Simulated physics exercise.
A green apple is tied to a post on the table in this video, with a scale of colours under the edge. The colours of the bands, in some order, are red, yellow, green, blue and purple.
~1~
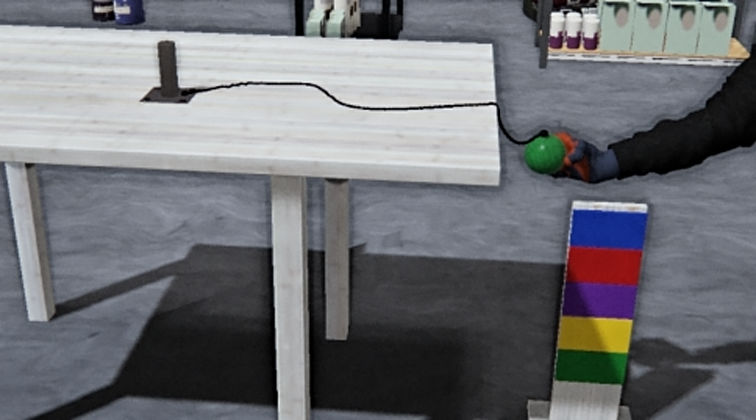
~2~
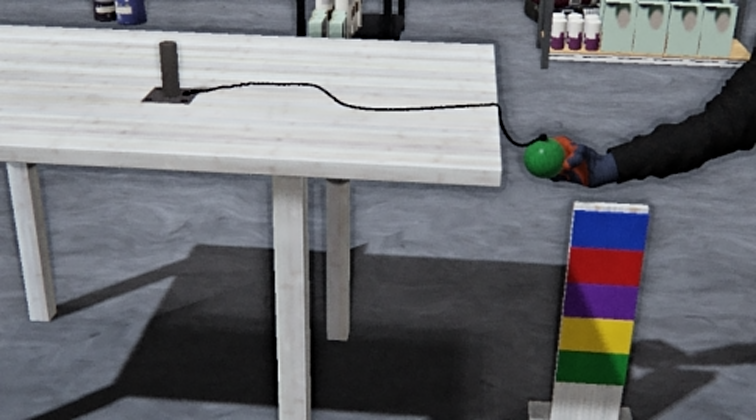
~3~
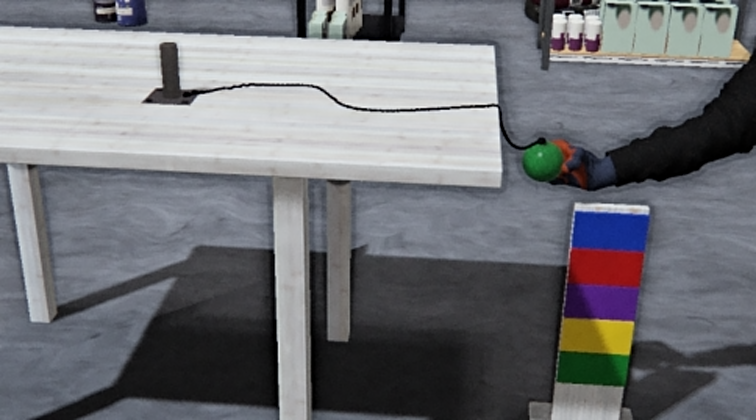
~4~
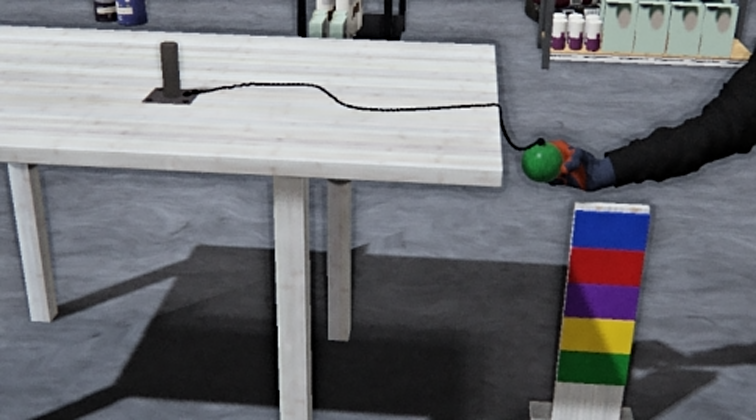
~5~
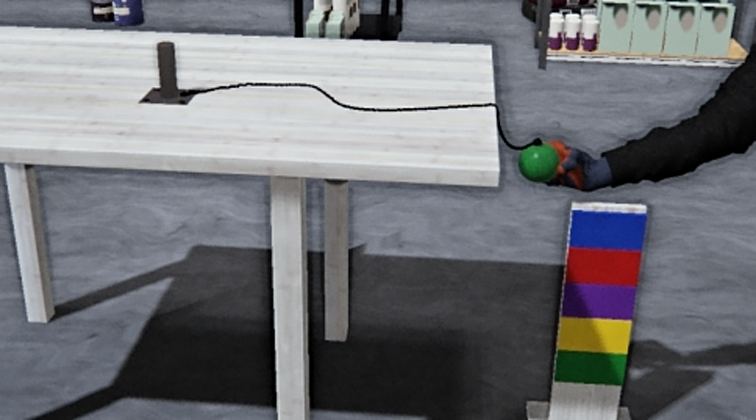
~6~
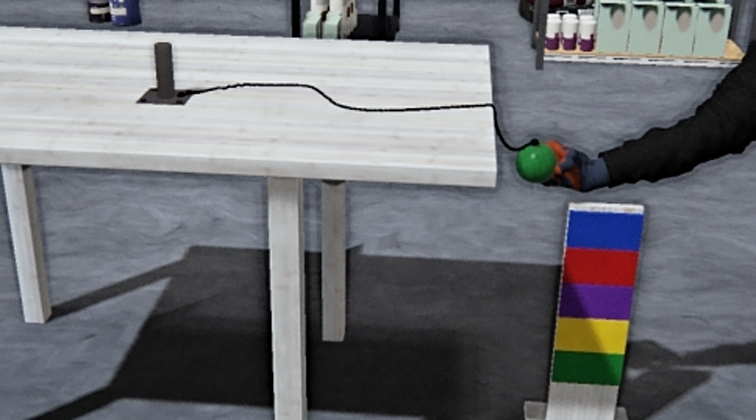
A gloved hand holds a small green ball on a dark cord, barely moving beside the table.
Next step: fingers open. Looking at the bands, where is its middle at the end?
Its middle is at the red band.
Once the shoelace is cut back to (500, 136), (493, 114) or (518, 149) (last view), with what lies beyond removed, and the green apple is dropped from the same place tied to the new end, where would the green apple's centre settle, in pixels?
I'd put it around (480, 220) for the first cut, (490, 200) for the second and (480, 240) for the third.
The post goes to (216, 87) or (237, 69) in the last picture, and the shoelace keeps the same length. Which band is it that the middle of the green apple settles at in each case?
Result per try, in order: Purple / purple.
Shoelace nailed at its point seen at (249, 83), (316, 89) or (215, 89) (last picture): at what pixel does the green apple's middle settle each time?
It ends up near (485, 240) the first time, (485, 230) the second and (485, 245) the third.
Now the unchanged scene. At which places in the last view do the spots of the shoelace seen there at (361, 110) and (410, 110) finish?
(429, 100) for the first, (476, 100) for the second.
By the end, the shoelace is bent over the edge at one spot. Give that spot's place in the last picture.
Check around (430, 109) - that's where it is.
Soon after, apple near (466, 252); level with red.
After that, apple near (497, 254); level with red.
In the end, apple near (486, 255); level with red. At red.
